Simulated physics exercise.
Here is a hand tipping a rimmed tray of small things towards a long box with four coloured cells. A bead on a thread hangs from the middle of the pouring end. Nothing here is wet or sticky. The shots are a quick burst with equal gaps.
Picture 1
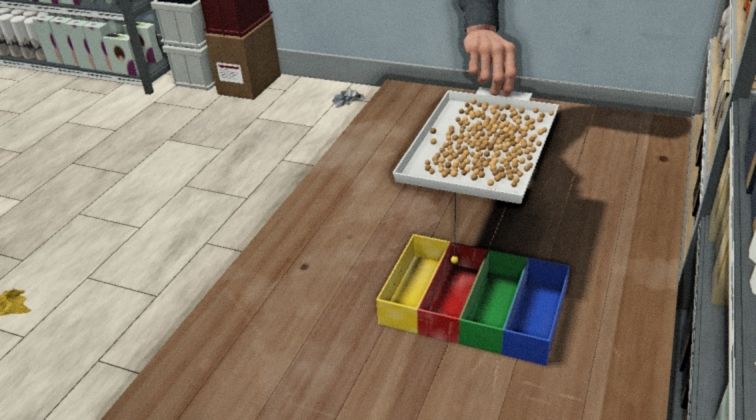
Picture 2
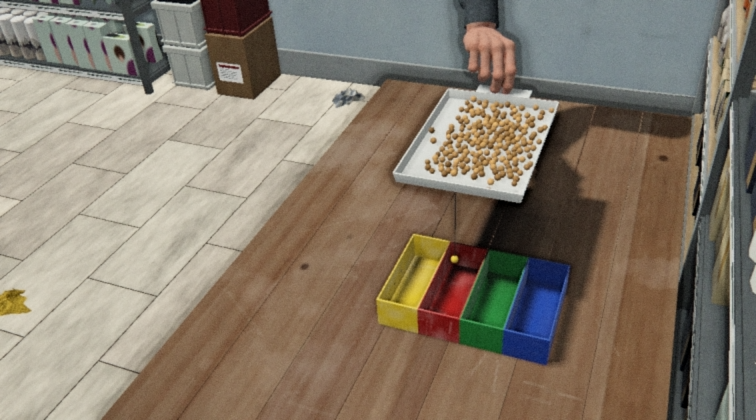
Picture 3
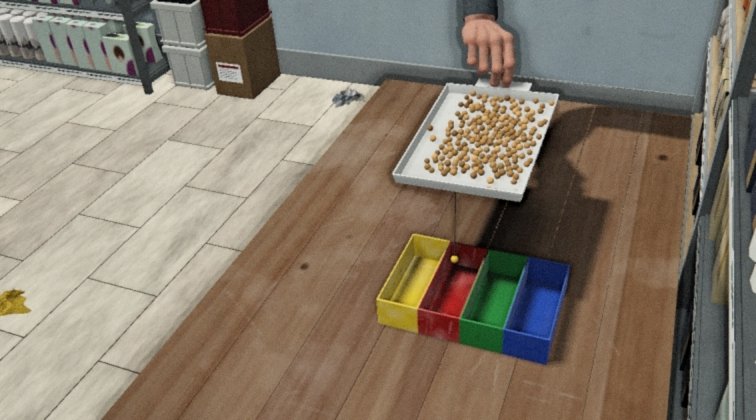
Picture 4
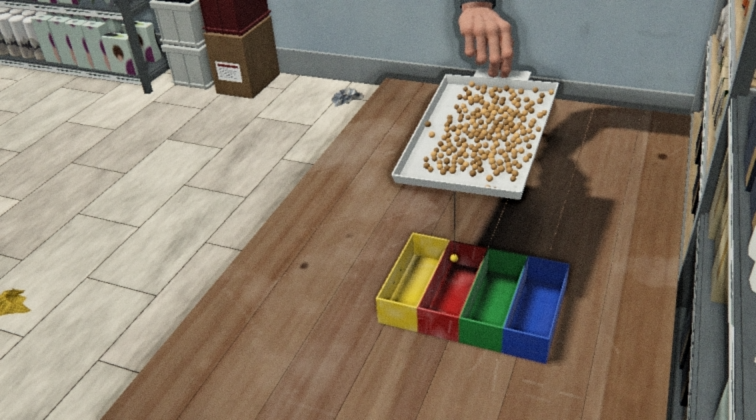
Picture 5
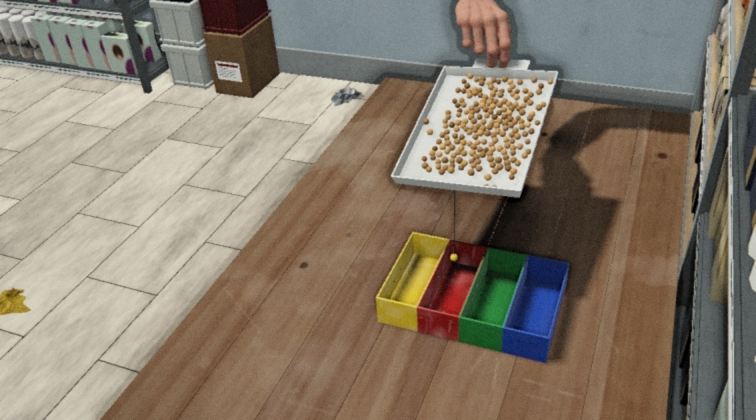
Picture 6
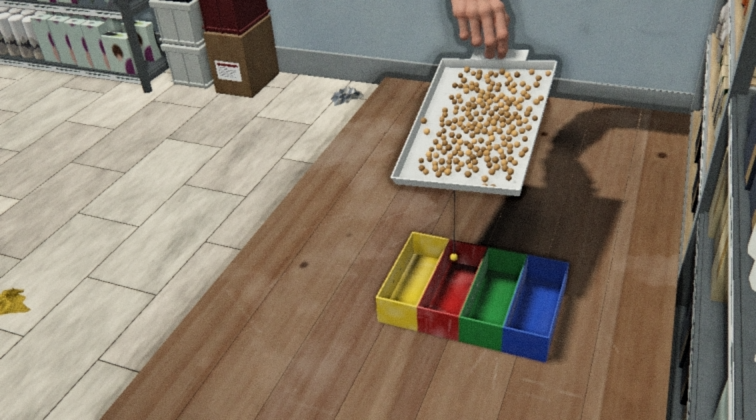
In a shop-like room with pale floor tiles and shelving at both sides, a wooden tabletop is seen from above at an angle. A hand at the top holds a white rimmed tray of round wooden beads, above a long box with yellow, red, green and blue cells, a small yellow bead hanging over the red one. The hand gradually raises the tray's far end, steepening its tilt towards the box, and the beads shift slightly.
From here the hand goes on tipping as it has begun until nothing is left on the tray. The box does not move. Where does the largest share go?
It favours the yellow compartment.
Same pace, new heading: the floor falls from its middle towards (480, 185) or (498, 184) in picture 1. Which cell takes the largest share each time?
In turn: The green one; the green cell.
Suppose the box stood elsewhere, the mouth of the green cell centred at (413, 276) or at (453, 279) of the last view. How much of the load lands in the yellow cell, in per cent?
About 10 and 40 per cent.
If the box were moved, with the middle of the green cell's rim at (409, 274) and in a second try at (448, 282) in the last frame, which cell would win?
One: The green cell. Two: The cell in red.
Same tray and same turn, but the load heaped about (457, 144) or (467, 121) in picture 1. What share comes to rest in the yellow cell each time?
The first gives 50 %, the second 40 %.
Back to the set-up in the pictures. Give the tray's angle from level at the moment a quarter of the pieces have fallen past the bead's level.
Roughly 75°.
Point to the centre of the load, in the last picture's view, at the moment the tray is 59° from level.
At about (425, 171).
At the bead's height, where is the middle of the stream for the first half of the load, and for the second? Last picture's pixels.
Early half (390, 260), late half (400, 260).
Shortly afterwards, tray tipped steeply; the bulk on the tray; only a few in the yellow cell; a little falling or outside the box.
Next, tray tipped right over; near a quarter on the tray; near a third in the yellow cell; a little in the red cell; near half falling or outside the box.
Some moments later, tray tipped past a quarter turn; near half in the yellow cell; a little in the red cell; near half falling or outside the box.
In the end, tray tipped past a quarter turn; near half in the yellow cell; a little in the red cell; none at all in the blue cell; none at all in the green cell; near half outside the box.
